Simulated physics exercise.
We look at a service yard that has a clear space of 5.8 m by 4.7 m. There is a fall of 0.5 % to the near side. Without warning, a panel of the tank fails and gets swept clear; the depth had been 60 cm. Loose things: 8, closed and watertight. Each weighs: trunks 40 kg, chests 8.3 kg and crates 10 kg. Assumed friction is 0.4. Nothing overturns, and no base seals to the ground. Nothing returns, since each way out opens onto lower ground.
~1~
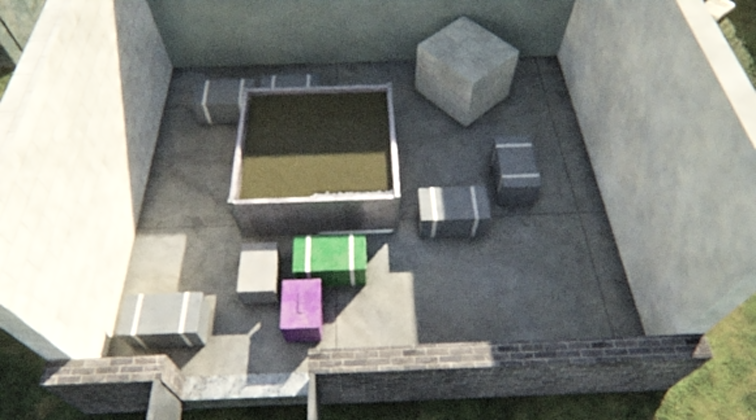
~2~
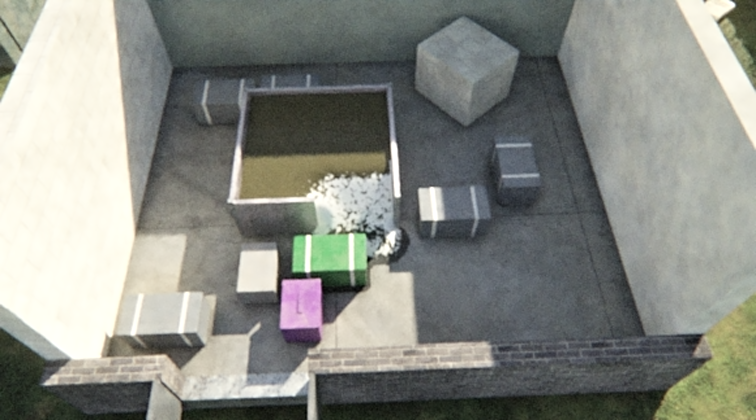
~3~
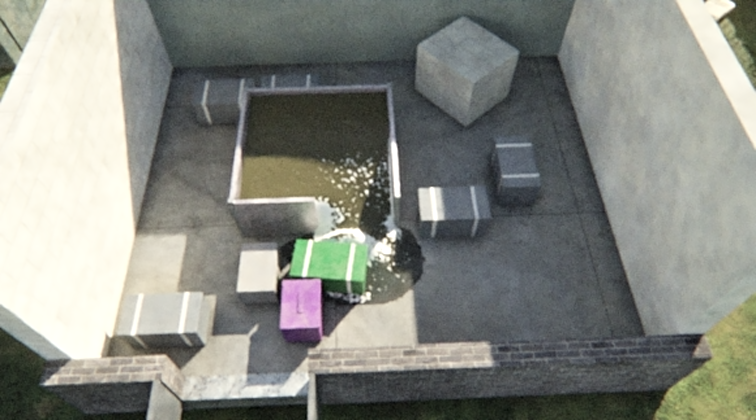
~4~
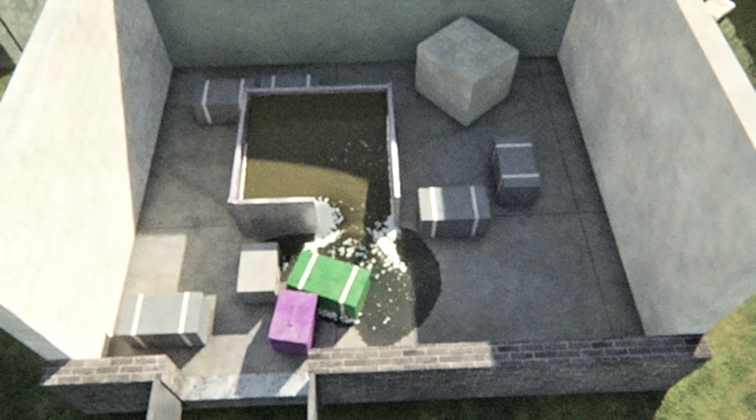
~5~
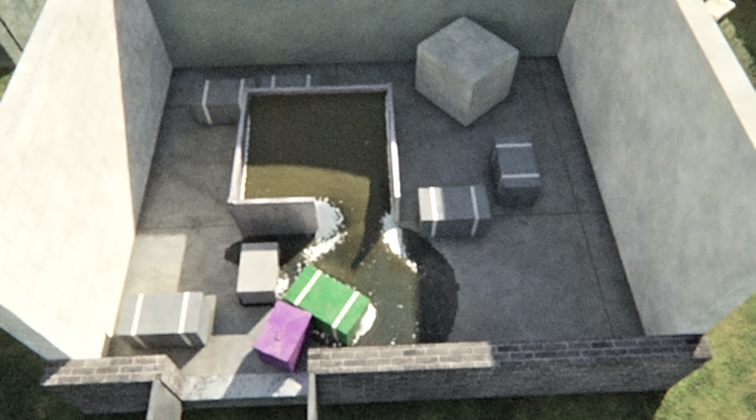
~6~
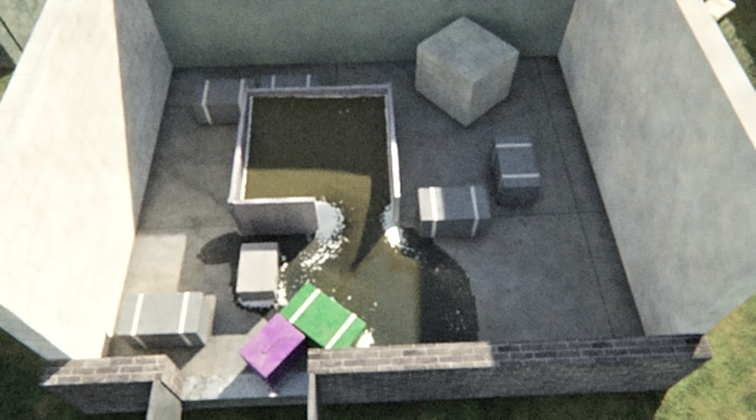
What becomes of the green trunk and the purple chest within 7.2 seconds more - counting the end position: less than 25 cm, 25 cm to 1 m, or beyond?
The green trunk goes a long distance, and the purple chest goes a long distance.
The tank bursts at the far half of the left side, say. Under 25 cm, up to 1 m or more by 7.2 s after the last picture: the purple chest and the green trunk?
The purple chest is swept a long way; the green trunk remains where it was.
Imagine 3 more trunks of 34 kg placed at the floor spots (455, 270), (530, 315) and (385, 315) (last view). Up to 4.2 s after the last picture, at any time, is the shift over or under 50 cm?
From first to last: Surpasses it, surpasses it, surpasses it.
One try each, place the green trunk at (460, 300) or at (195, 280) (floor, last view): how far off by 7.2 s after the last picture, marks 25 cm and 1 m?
Order of tries: It is flushed away; it keeps its spot.
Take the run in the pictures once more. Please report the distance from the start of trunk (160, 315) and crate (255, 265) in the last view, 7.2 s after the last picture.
First 20 cm, then 30 cm.
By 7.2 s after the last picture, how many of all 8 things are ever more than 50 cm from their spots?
2.
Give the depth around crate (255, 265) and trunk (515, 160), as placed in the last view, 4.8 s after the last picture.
Depths: Near 4 cm, then near 6 cm.
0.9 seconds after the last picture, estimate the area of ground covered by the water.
Flooded: Near 10.5 m2.
Then, 0.9 s after the last picture the green trunk is near (260, 365), 1.4 m from its start, aground; the purple chest has gone out; 1 of 8 are out; 0 afloat.
Then, 2.8 s after the last picture the green trunk is near (197, 360), 1.8 m from its start, aground; the purple chest has gone out; 1 of 8 are out; 0 afloat.
Then, 4.8 s after the last picture the green trunk is near (197, 360), 1.8 m from its start, aground; the purple chest has gone out; 1 of 8 are out; 0 afloat.
Then, 7.2 s after the last picture the green trunk is near (197, 360), 1.8 m from its start, aground; the purple chest has gone out; 1 of 8 are out; 0 afloat.
